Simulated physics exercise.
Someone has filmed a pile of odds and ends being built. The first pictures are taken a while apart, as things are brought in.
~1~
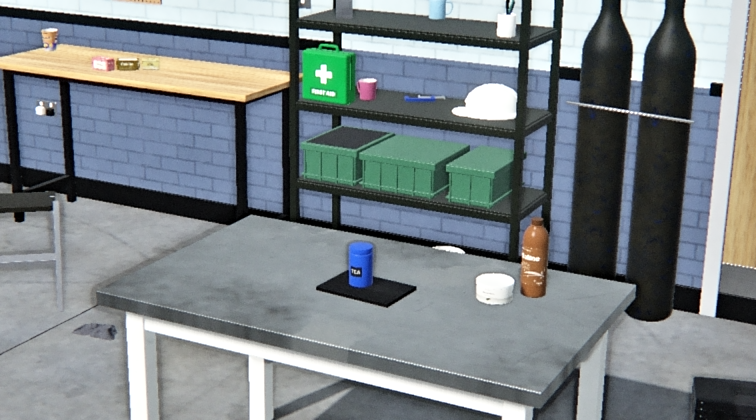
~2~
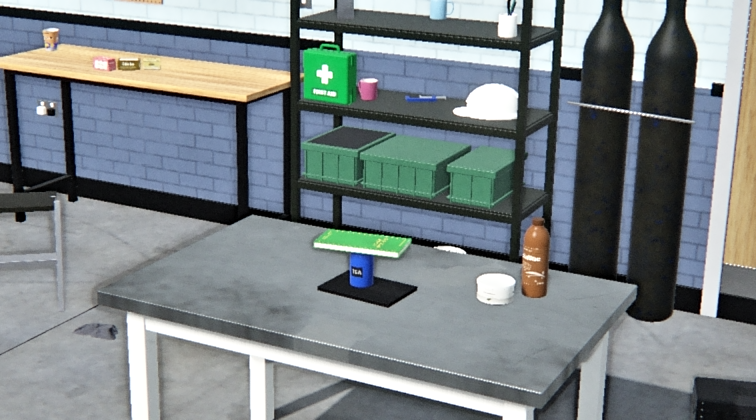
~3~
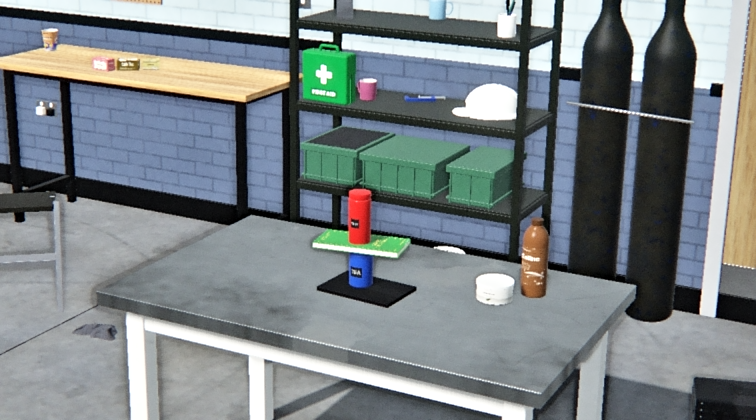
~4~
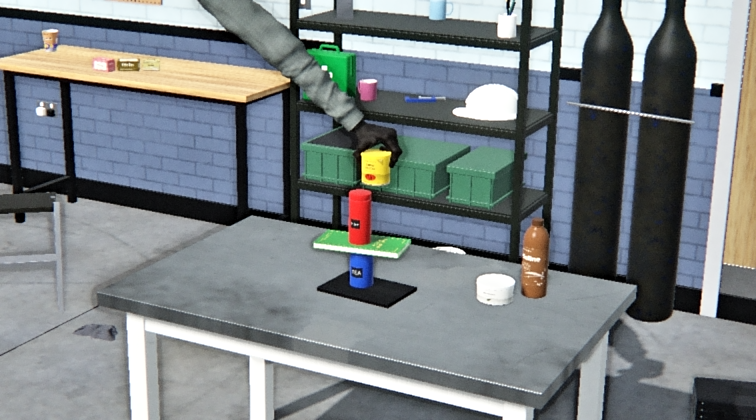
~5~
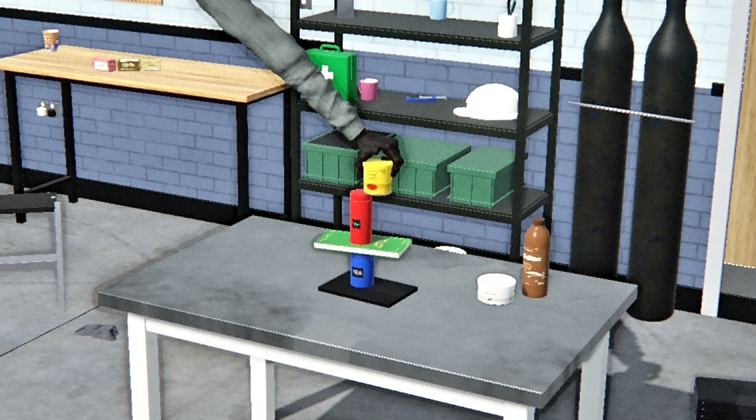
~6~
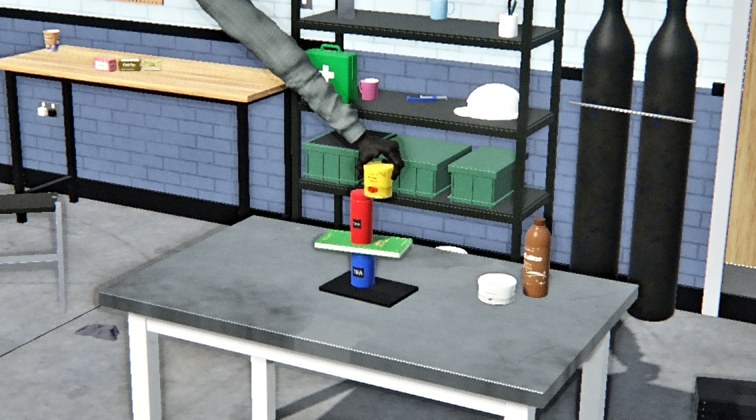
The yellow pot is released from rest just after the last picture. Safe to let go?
Outcome: The pile gives way.
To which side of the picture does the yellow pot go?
It goes to the right.
Then, 0.60 s later than the last frame, yellow pot now fallen; red jar tilted by 37°.
Then, 1.10 s later than the last frame, red jar and green book now fallen.
When it is over, fallen, red jar, yellow pot and green book; the other 4 as before. End places, in pixels of the last picture, yellow pot near (408, 274). The pile loses its balance.
